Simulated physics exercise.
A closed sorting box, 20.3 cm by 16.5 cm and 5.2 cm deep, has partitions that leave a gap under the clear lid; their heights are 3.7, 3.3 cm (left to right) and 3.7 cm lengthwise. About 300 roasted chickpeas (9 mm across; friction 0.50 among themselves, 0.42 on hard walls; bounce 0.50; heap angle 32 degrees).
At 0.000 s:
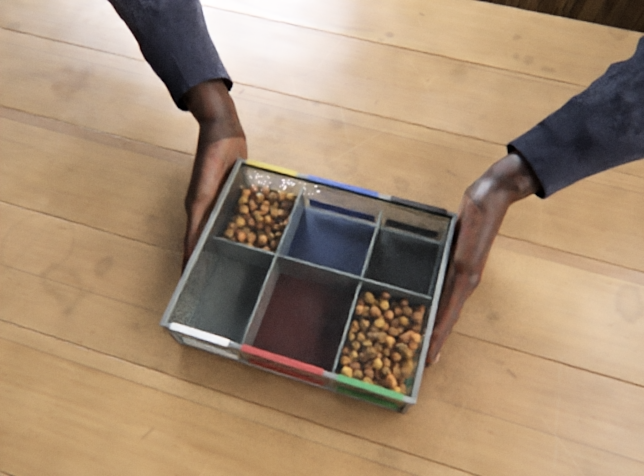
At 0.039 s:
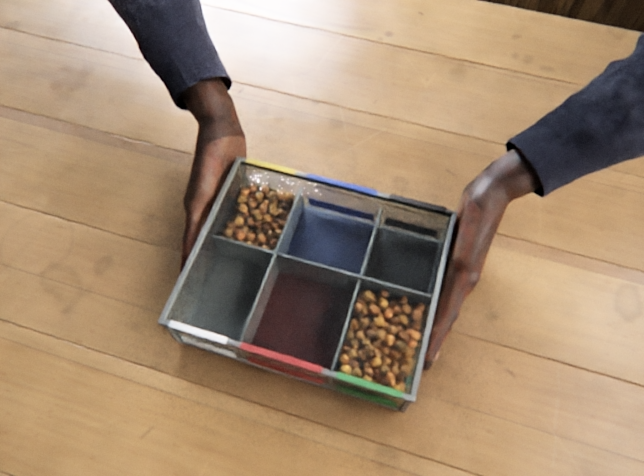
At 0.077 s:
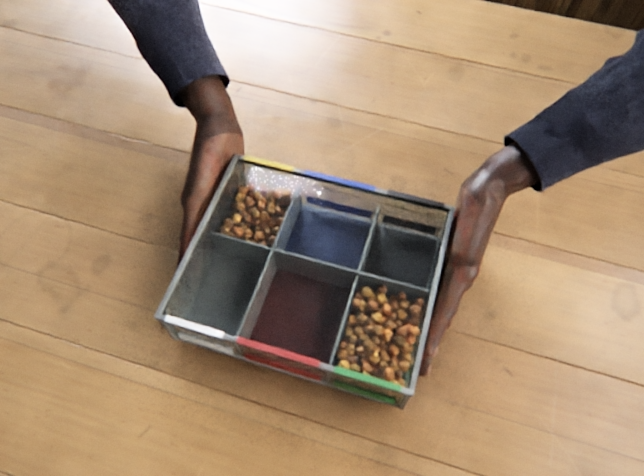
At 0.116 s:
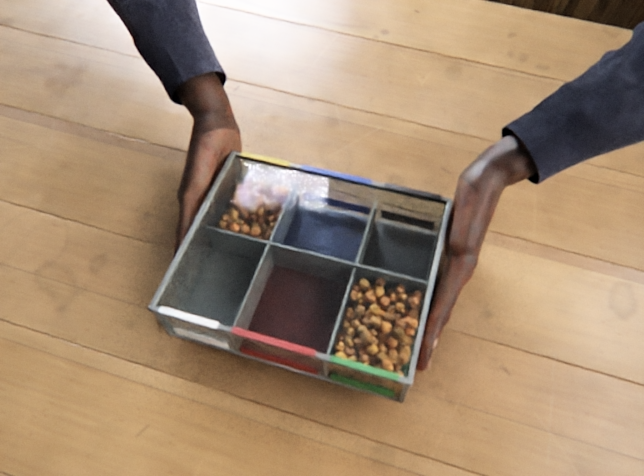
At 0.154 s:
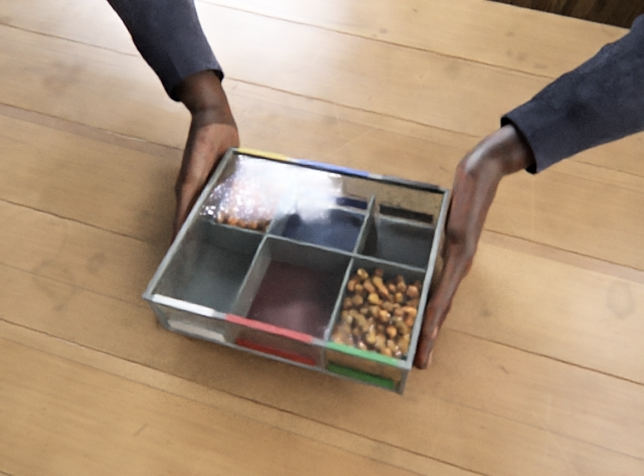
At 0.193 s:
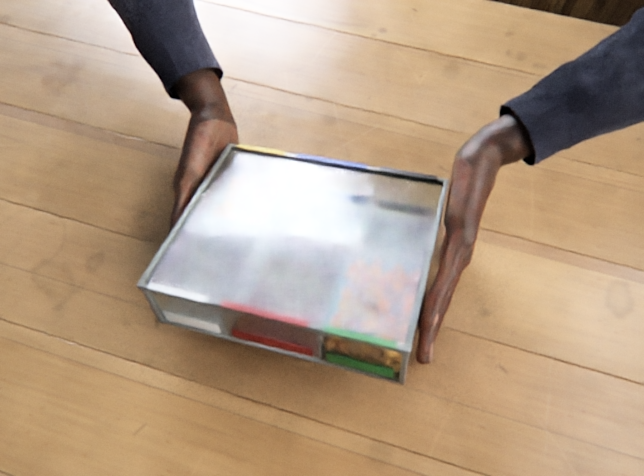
Two hands tilting a clear-lidded sorting box of roasted chickpeas on a wooden table, white glare spreading across its lid.
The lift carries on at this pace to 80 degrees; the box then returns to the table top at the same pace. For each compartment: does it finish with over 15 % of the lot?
Red compartment: No; blue compartment: No; green compartment: Yes; yellow compartment: Yes; white compartment: No; black compartment: No.
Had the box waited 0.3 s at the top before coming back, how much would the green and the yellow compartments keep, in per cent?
Green 45; yellow 45.
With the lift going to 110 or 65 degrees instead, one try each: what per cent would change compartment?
Some 15 and 10 per cent.
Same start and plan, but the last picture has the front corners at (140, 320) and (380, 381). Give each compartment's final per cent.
Red 10, blue 0, green 45, yellow 40, white 5, black 0.
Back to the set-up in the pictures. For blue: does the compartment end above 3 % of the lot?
Blue yes.
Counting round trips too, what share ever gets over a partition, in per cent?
Roughly 20 per cent.
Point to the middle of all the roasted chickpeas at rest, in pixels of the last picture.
Around (299, 251).
After 0.92 s, tilt 80 degrees; green 55 %, yellow 40 %.
Then, at 1.40 s, tilt 35 degrees; red 5 %, blue 5 %, green 40 %, yellow 40 %, black 5 %.
After 1.95 s, tilt 0 degrees; red 5 %, blue 5 %, green 40 %, yellow 40 %, black 5 %.
In the end, at 2.3 s, red 5 %, blue 5 %, green 40 %, yellow 40 %, white 0 %, black 5 %.
